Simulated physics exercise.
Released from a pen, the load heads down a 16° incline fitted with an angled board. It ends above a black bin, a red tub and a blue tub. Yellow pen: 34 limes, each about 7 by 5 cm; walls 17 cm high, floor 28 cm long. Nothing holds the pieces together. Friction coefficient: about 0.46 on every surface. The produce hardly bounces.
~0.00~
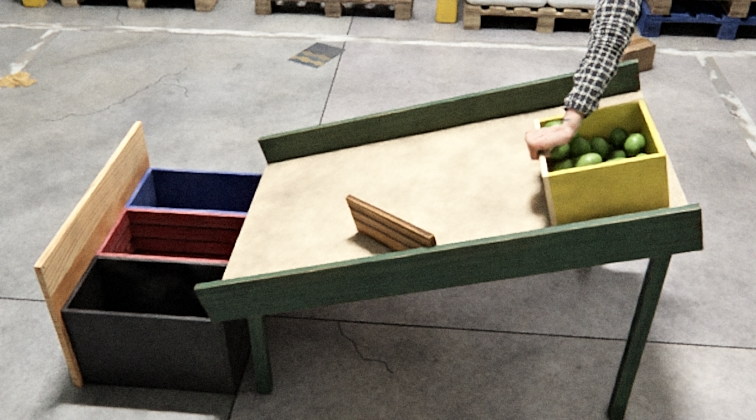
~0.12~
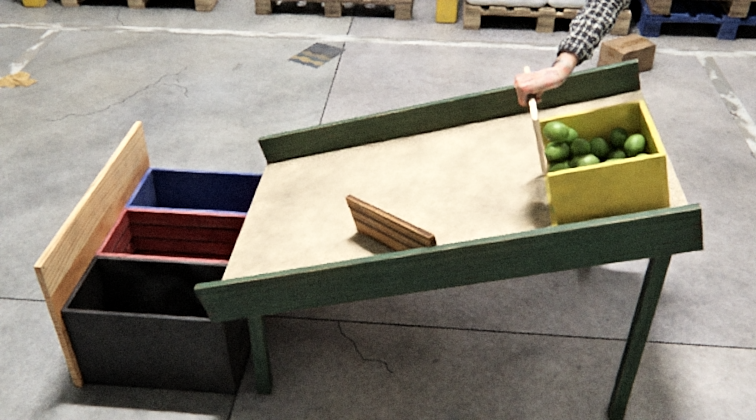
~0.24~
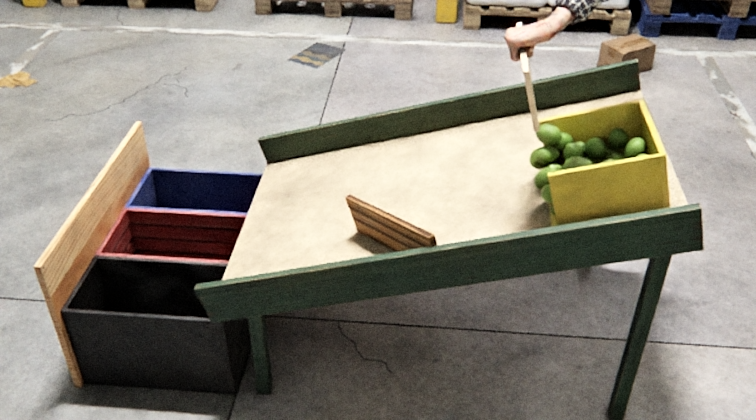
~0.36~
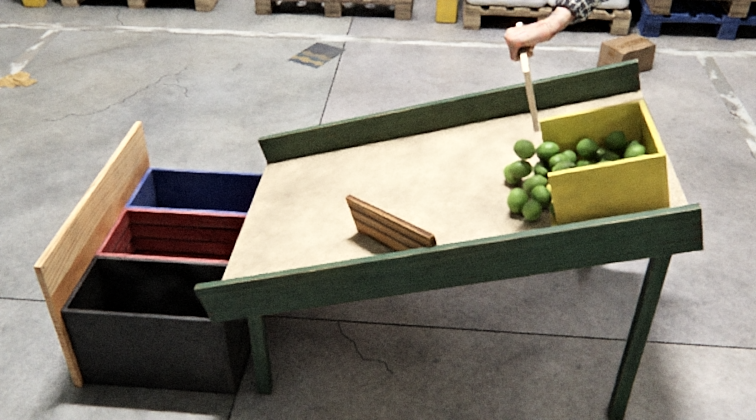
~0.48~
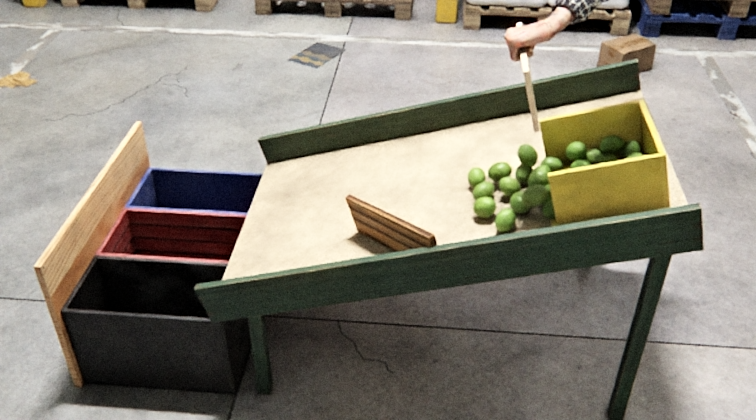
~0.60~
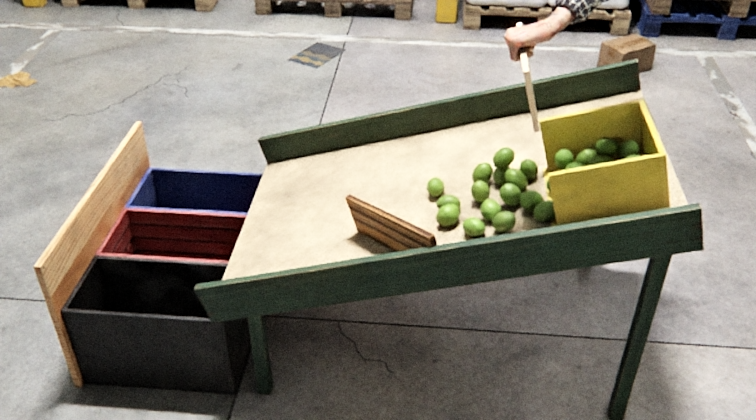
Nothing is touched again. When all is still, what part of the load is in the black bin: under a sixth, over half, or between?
Expect under a sixth of the load in the black bin.
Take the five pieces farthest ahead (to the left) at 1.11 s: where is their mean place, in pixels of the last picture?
At about (313, 206).
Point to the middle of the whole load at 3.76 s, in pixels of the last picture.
Near (162, 289).
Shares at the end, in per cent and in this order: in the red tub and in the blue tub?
About 55 and 30 per cent.
After 1.11 s, 11 still in the yellow pen, 22 on the slope and 1 in the air.
After 1.74 s, 4 in the red tub, 2 in the blue tub, 26 on the slope and 2 in the air.
After 2.62 s, 12 in the red tub, 7 in the blue tub, 11 on the slope and 4 in the air.
Final count (at 3.76 s), 18 in the red tub, 11 in the blue tub and 5 on the slope. Asked share, 0 of 34, 0 per cent.
